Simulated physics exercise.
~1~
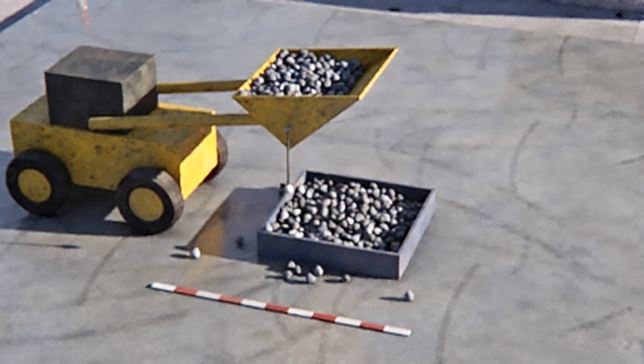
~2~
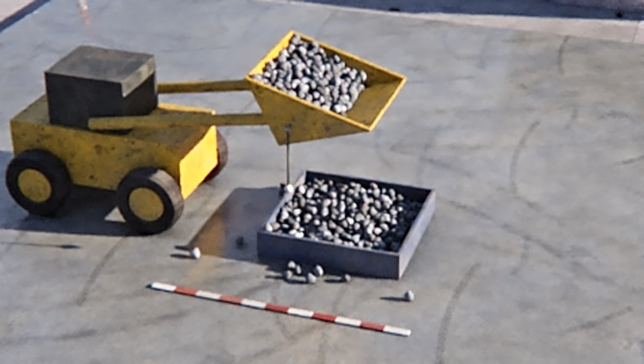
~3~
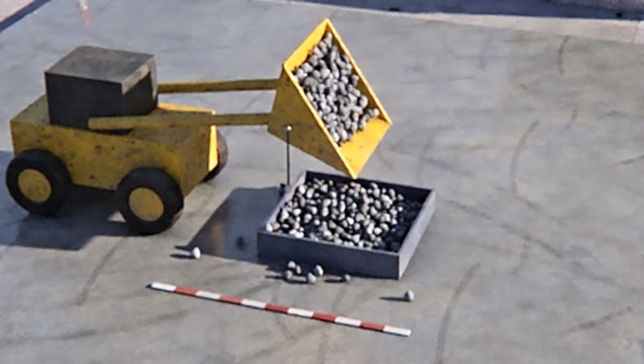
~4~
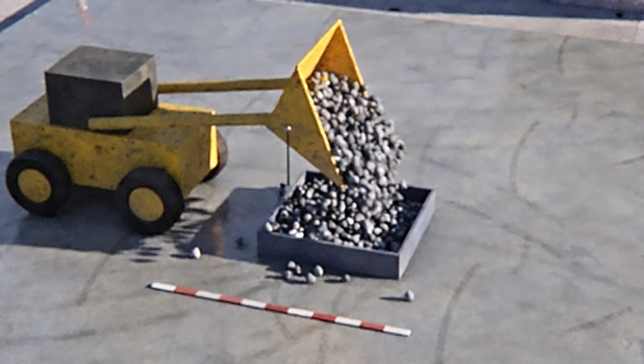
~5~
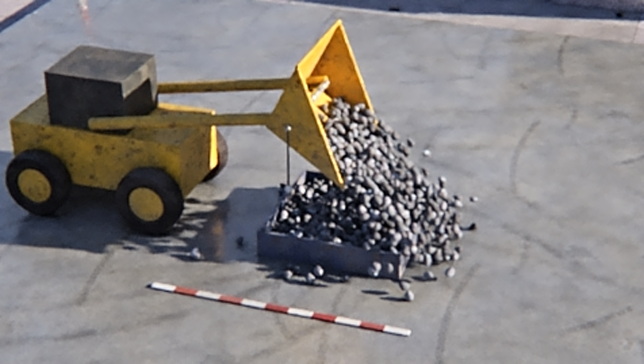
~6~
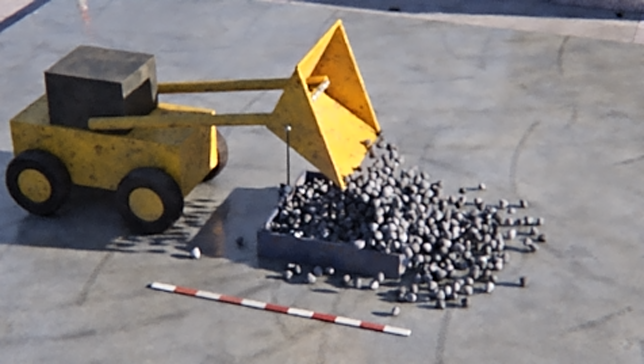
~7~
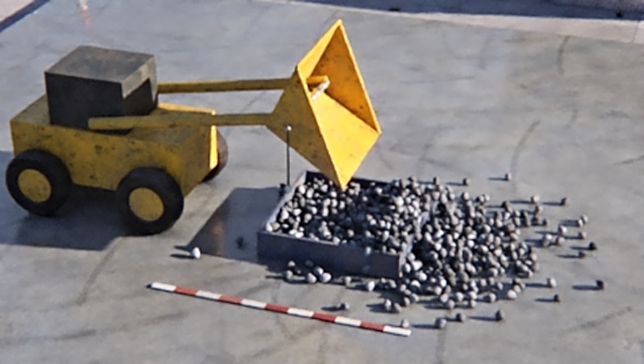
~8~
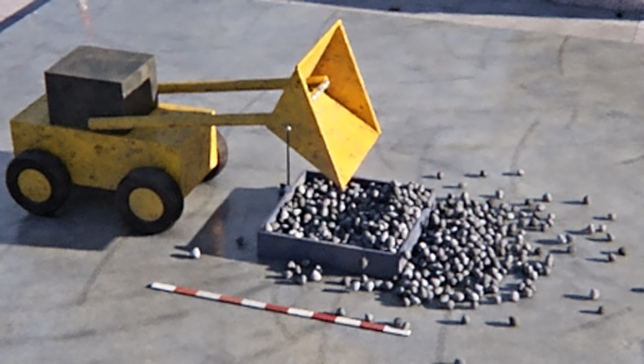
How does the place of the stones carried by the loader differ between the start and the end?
At the start they sit in the raised bucket above the bin. By the end they are lower and farther right, heaped in the bin and scattered over the ground to its right.
